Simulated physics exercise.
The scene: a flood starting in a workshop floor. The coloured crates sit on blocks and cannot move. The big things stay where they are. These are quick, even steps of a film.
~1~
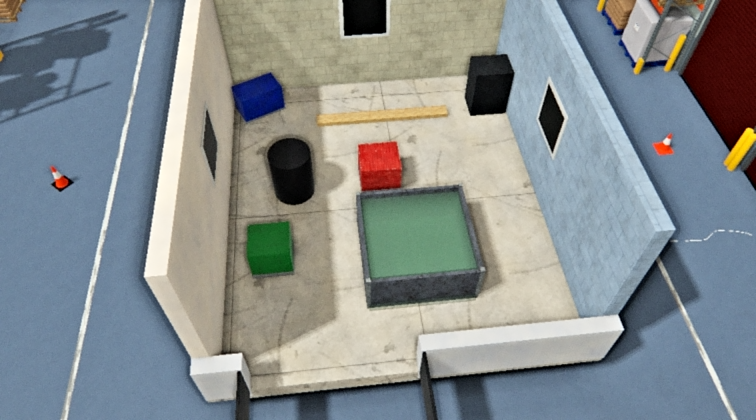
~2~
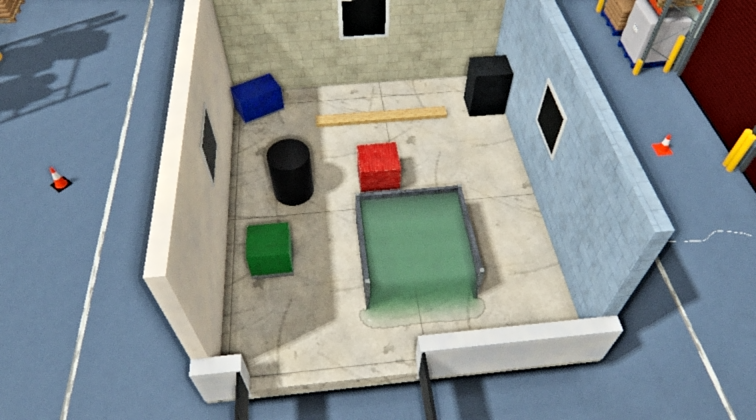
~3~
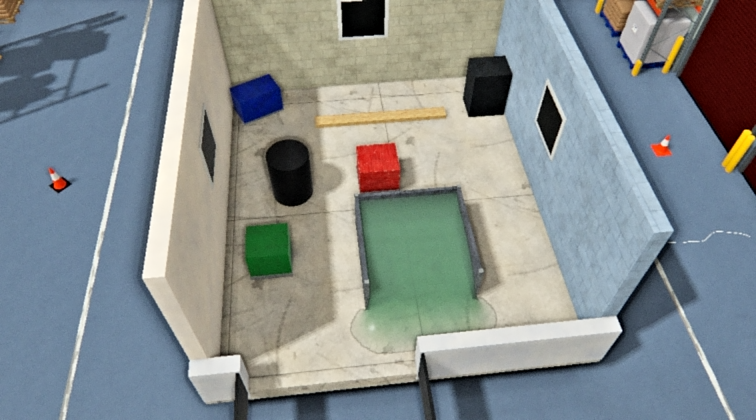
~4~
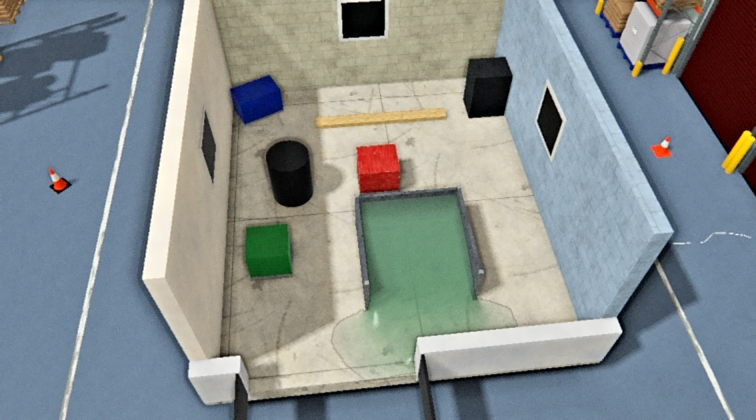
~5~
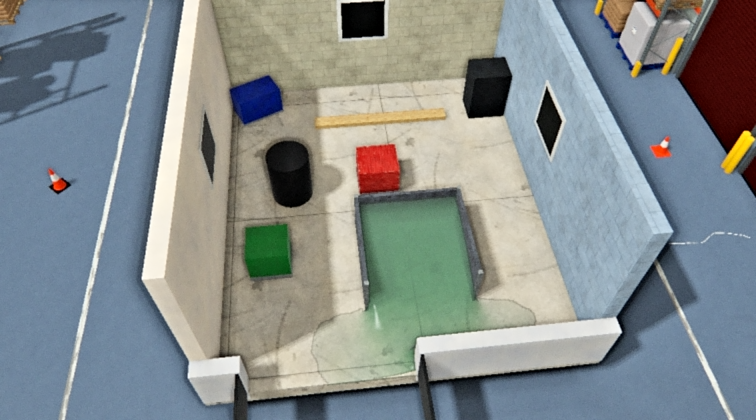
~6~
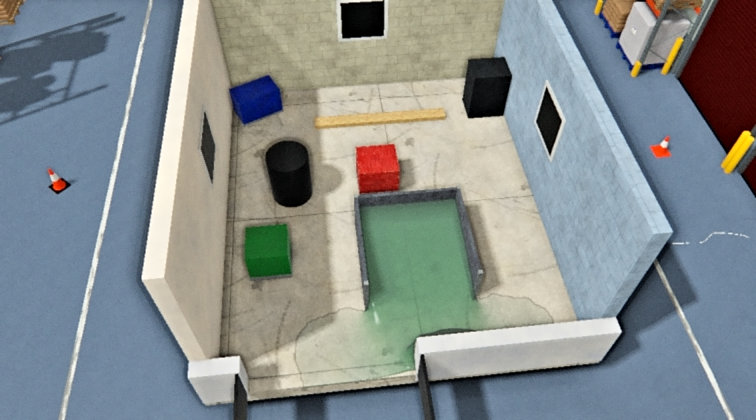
Workshop floor with a walled enclosure, green water pouring from the open tank's front and spreading across the pale concrete.
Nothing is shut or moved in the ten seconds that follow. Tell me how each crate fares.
One by one: The green crate escapes dry; the red crate escapes dry; the blue crate is wetted.
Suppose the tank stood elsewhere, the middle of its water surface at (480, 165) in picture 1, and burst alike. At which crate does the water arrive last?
It is the one in blue.
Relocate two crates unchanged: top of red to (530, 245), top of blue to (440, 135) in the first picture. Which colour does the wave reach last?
I say the crate marked green.
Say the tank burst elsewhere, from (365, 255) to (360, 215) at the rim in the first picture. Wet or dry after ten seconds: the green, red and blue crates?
The green crate is topped, the red crate gets wet, the blue crate gets wet.
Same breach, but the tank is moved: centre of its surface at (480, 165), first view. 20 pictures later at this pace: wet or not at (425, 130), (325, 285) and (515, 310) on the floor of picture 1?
As listed: Clear, covered, covered.
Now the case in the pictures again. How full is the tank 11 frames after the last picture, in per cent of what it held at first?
Some 26 per cent.
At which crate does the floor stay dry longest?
I say the blue one.
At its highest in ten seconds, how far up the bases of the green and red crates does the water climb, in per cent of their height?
About 40 and 70 per cent.
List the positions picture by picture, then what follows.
The open tank at (417, 233) is whole and still, in the first frame.
The front is at (363, 313), out from the gap at (423, 292), in the second frame.
Water pours out at (422, 294) and has run to (357, 331), in the third frame.
Water pours out at (421, 296) and has run to a hidden place, in the fourth frame.
Water pours out at (421, 297) and has run to a hidden place, in the fifth frame.
Water pours out at (421, 297) and has run to a hidden place, in the sixth frame.
A moment on, water covers 15 % of the floor; the green crate not reached, the red crate not reached, the blue crate not reached.
Next, water covers 25 % of the floor; the green crate not reached, the red crate not reached, the blue crate not reached.
Then, water covers 45 % of the floor; the green crate water round its plinth, the red crate water round its plinth, the blue crate not reached.
Later, water covers 70 % of the floor; the green crate water round its plinth, the red crate water round its plinth, the blue crate not reached.
In the end, water covers 90 % of the floor; the green crate stayed above the water, the red crate stayed above the water, the blue crate was topped.
